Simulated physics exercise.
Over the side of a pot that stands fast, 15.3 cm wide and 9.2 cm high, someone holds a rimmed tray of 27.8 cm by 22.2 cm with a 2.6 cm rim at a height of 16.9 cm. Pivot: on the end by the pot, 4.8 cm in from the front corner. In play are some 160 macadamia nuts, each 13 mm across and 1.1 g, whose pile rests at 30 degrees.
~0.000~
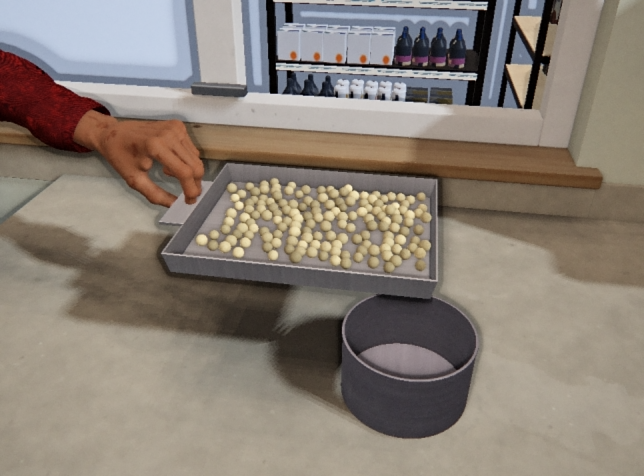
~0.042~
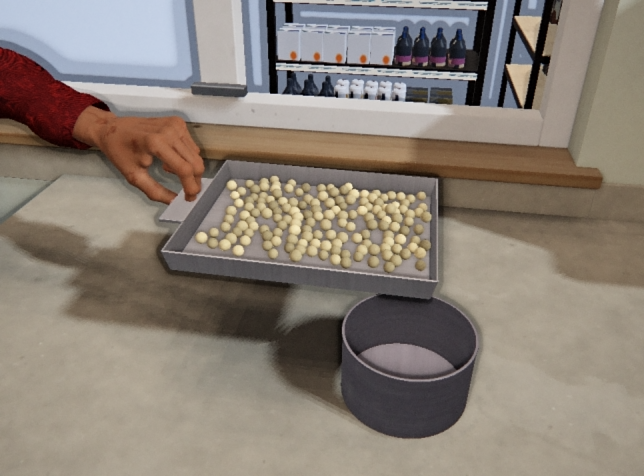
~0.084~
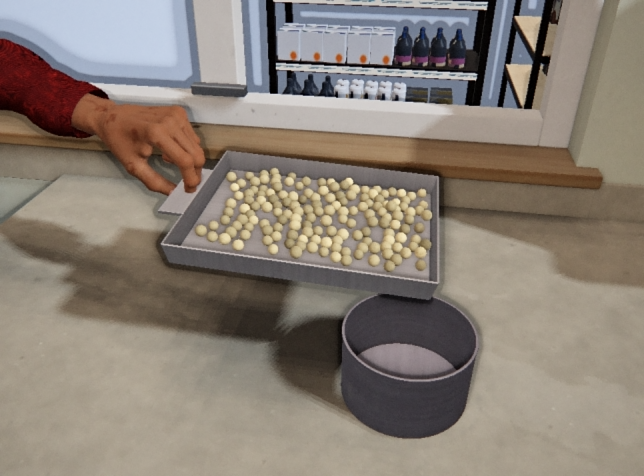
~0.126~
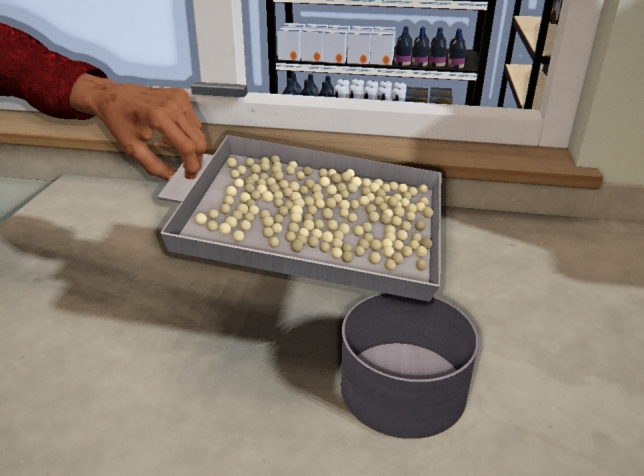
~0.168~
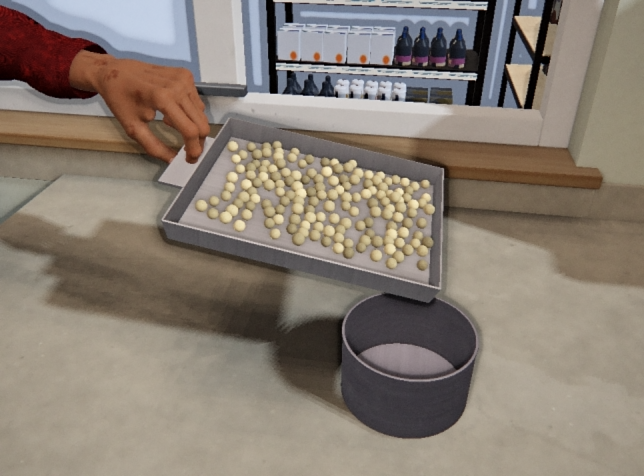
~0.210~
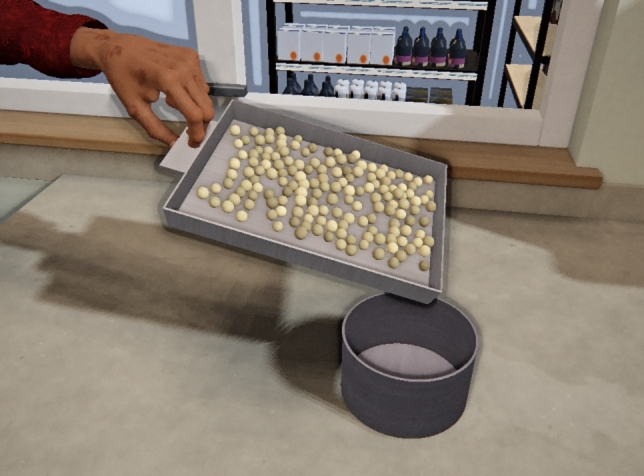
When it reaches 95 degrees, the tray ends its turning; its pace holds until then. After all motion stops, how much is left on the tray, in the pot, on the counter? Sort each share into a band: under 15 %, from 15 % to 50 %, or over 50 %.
Tray: Under 15 %; pot: From 15 % to 50 %; counter: Over 50 %.
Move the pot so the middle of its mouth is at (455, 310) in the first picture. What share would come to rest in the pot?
I'd expect near 25 per cent.
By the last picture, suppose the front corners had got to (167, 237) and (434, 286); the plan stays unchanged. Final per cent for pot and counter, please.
Pot 60 % / counter 40 %.
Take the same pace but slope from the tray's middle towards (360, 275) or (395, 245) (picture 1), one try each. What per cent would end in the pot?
Roughly 60 per cent on the first try and 15 per cent on the second.
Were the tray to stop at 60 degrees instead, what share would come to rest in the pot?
That would give about 5 per cent.
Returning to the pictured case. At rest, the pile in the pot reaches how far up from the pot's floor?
It stands at some 1.5 cm.
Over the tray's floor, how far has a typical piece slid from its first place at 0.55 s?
Around 8 centimetres.
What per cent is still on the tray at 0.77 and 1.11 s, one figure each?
Around 90 first, about 10 after.
Then, at 0.55 s, tilt 55 degrees; the tray holds 100 %, the pot 0 %.
Then, at 0.77 s, tilt 80 degrees; the tray holds 90 %, the pot 0 %.
After 1.11 s, tilt 95 degrees; the tray holds 10 %, the pot 25 %.
At rest (2.1 s), tray 0 %, pot 40 %, counter 60 %.
